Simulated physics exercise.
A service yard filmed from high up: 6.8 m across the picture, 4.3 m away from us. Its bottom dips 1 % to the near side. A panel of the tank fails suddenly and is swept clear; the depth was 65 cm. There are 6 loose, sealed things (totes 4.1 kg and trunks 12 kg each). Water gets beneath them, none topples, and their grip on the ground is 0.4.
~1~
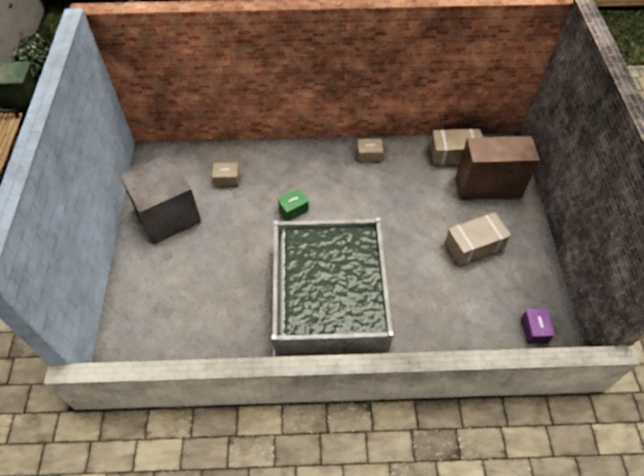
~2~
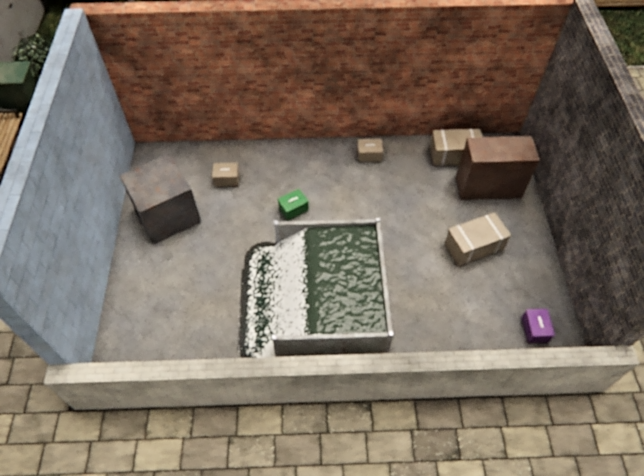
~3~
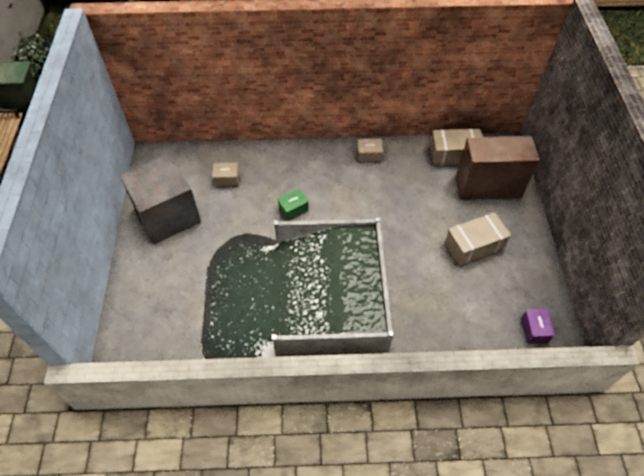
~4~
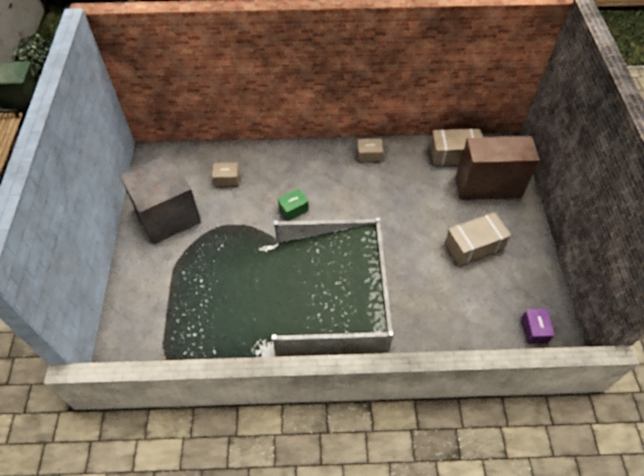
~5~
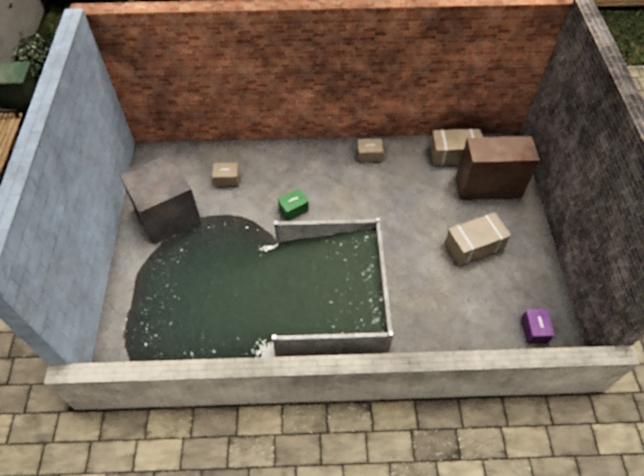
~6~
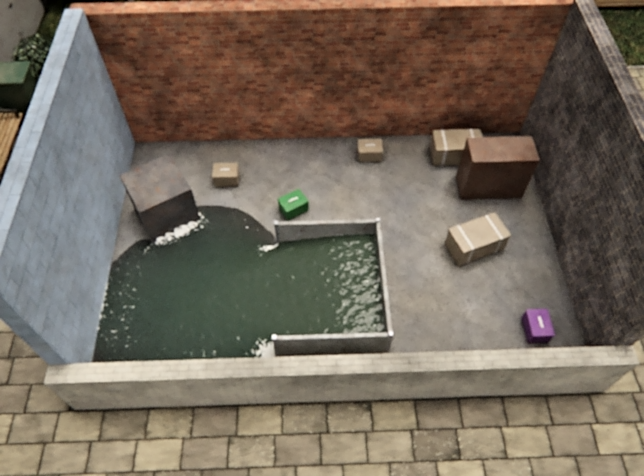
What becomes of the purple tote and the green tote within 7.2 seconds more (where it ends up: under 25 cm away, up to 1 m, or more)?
Purple tote barely shifts, green tote travels far.
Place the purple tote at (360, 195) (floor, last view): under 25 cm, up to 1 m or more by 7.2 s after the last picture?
It gets carried off.
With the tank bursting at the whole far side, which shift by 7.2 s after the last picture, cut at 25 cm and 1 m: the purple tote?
Then the purple tote gets carried off.
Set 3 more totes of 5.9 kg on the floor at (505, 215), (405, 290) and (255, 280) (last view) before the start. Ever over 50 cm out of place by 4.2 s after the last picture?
In that order: Less, less, over.
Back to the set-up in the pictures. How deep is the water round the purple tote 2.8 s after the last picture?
About 0 cm.
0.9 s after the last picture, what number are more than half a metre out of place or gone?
I count 0.
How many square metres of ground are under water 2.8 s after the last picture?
Roughly 14 m2.
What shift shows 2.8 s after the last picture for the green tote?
About 40 cm.
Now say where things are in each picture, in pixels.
The first frame shows the purple tote at (540, 322) rests on the ground; the green tote at (293, 200), on the bottom; water covers 2.4 m2; 0 of 6 have shifted.
The second frame shows the purple tote at (540, 322), on the bottom; the green tote at (293, 200), on the bottom; 3.4 m2 under water; 0 of 6 have shifted.
The third frame shows the purple tote at (540, 322), on the bottom; the green tote at (293, 200), on the bottom; 4.6 m2 under water; 0 of 6 have shifted.
The fourth frame shows the purple tote at (540, 322) rests on the ground; the green tote at (293, 200), on the bottom; 5.9 m2 under water; 0 of 6 have shifted.
The fifth frame shows the purple tote at (540, 322) rests on the ground; the green tote at (293, 200) rests on the ground; 7.3 m2 under water; 0 of 6 have shifted.
The sixth frame shows the purple tote at (540, 322), on the bottom; the green tote at (293, 200) rests on the ground; 8.4 m2 under water; 0 of 6 have shifted.
Then, 0.9 s after the last picture the purple tote is near (540, 322), 0.0 m from its start, aground; the green tote is near (293, 200), 0.0 m from its start, aground; 0 afloat.
Then, 2.8 s after the last picture the purple tote is near (540, 322), 0.0 m from its start, aground; the green tote is near (318, 196), 0.4 m from its start, aground; 1 afloat.
Then, 4.8 s after the last picture the purple tote is near (545, 322), 0.1 m from its start, aground; the green tote is near (419, 182), 2.0 m from its start, aground; 2 afloat.
Then, 7.2 s after the last picture the purple tote is near (545, 322), 0.1 m from its start, aground; the green tote is near (526, 238), 3.6 m from its start, afloat; 5 afloat.
